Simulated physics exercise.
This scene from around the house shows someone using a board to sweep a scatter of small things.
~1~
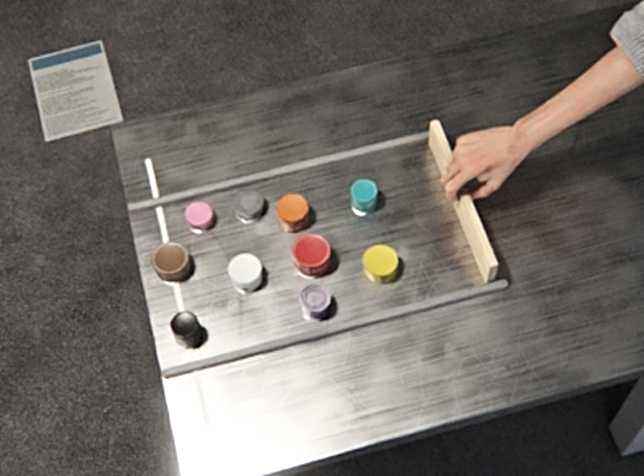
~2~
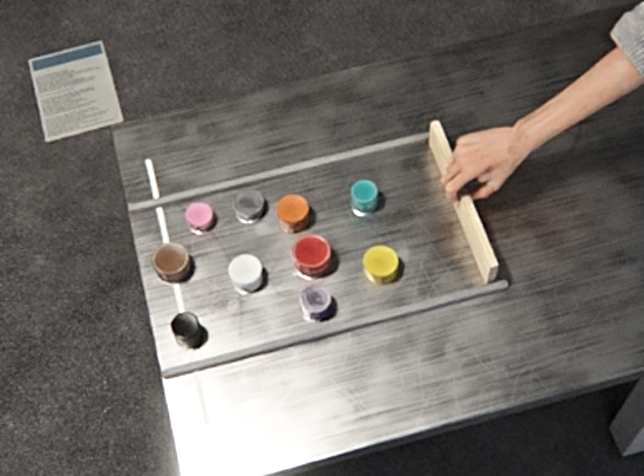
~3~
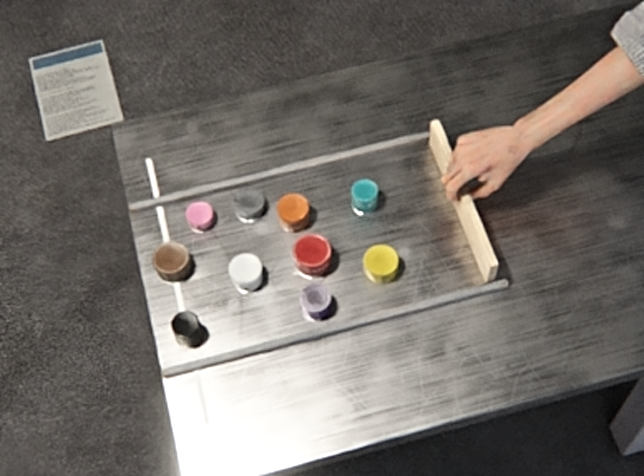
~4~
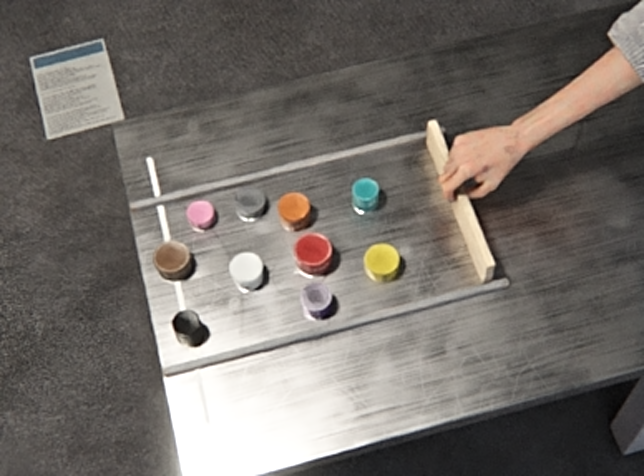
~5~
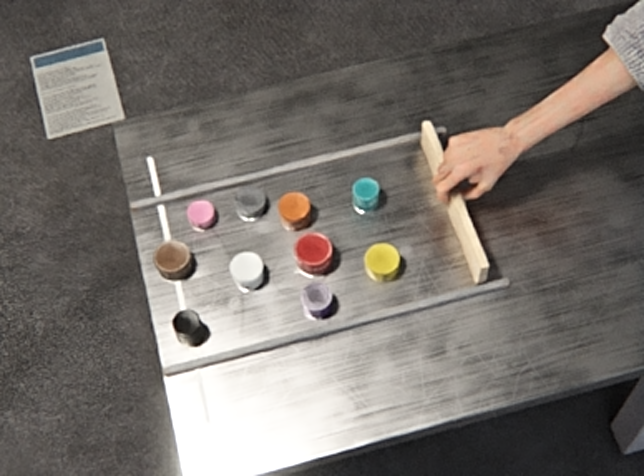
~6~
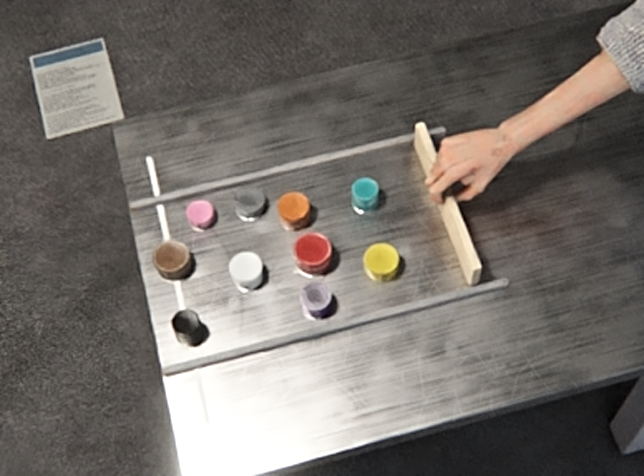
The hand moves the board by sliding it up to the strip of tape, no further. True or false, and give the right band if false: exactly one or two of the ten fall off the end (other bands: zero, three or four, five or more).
False, five or more fall off.
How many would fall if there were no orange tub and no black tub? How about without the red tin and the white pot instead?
The answer is 3 and then 3.
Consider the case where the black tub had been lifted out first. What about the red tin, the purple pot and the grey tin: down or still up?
Red tin: Still there; purple pot: Still there; grey tin: Still there.
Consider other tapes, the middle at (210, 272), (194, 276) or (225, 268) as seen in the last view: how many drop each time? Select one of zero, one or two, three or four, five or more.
Spot one gives zero, spot two zero, spot three zero.
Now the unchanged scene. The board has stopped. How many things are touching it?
5 in contact.
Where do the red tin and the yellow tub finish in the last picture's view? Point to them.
The first near (158, 287), the second near (167, 319).
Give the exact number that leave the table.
The answer is exactly 5.
Soon after, none off yet; black tub at rest near (188, 328); brown tin at rest near (173, 261); pink tin at rest near (201, 215).
At rest, the number that fall off is five or more; fallen, orange tub, white pot, pink tin, brown tin and black tub.
